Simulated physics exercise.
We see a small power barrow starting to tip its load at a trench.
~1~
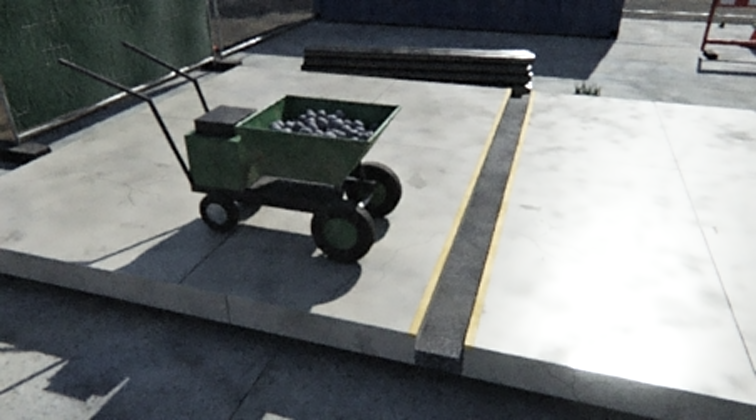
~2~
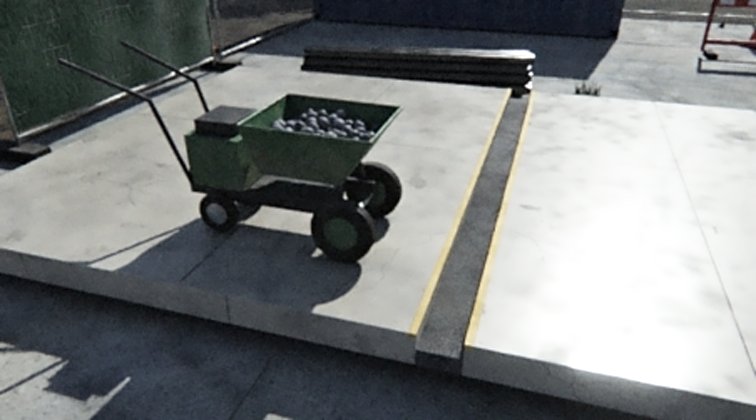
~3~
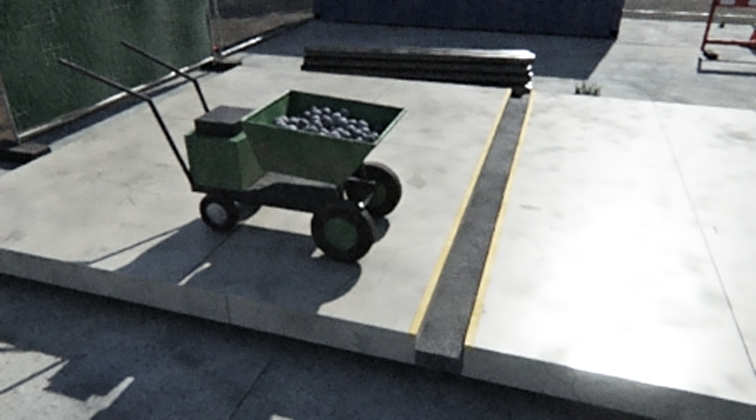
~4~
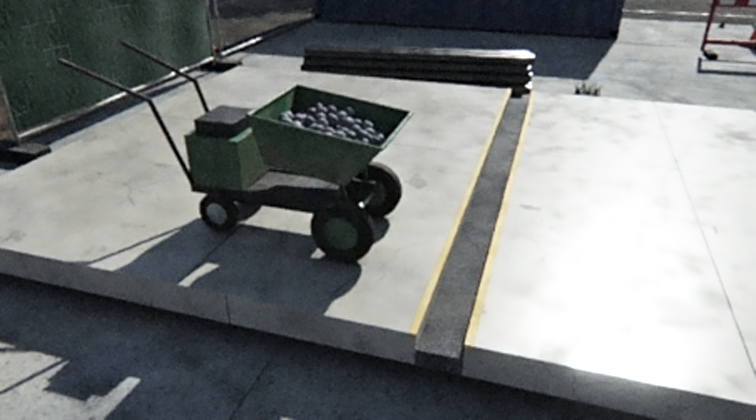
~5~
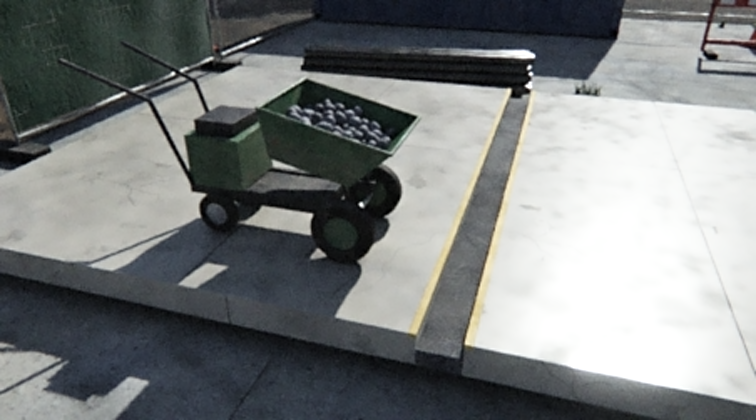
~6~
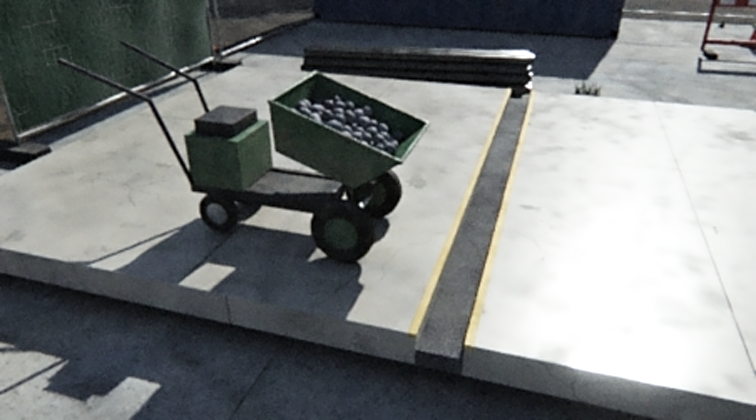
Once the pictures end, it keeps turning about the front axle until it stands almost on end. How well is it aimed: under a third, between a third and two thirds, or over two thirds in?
In the trench: From one third to two thirds.
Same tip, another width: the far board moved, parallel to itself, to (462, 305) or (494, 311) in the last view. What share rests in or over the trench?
About 30 and 70 per cent.
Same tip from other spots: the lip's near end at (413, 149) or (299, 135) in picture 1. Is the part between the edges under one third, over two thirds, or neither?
One: Under a third. Two: Less than a third.
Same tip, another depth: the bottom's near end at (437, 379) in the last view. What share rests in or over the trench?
Some 90 per cent.
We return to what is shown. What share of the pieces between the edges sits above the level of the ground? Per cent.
It comes to 40 per cent or so.
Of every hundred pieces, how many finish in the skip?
Near 25 %.
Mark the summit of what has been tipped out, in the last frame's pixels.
Around (471, 244).
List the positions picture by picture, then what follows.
In the first picture, lip of the skip at (368, 143), level; top of the load at (311, 129), round cobbles; first edge of the trench at (426, 298); far edge at (478, 308), the trench under half as wide as the skip, and shallow for its width.
In the second picture, lip of the skip at (370, 144), level; top of the load at (312, 128).
In the third picture, lip of the skip at (374, 146), tipped barely; top of the load at (316, 126).
In the fourth picture, lip of the skip at (382, 150), tipped a little; top of the load at (309, 122).
In the fifth picture, lip of the skip at (391, 155), tipped a little; top of the load at (317, 118).
In the sixth picture, lip of the skip at (401, 163), tipped clearly; top of the load at (321, 118); first edge of the trench at (426, 298); far edge at (478, 308).
Soon, skip tipped steeply; all in the skip.
A while on, skip tipped right over; most in the skip; a small part in or heaped over the trench; a stray few beyond it.
Towards the end, skip tipped right over; about a quarter in the skip; about half in or heaped over the trench; about a quarter beyond it.
Finally, skip tipped right over; about a quarter in the skip; about two thirds in or heaped over the trench; about a quarter beyond it.
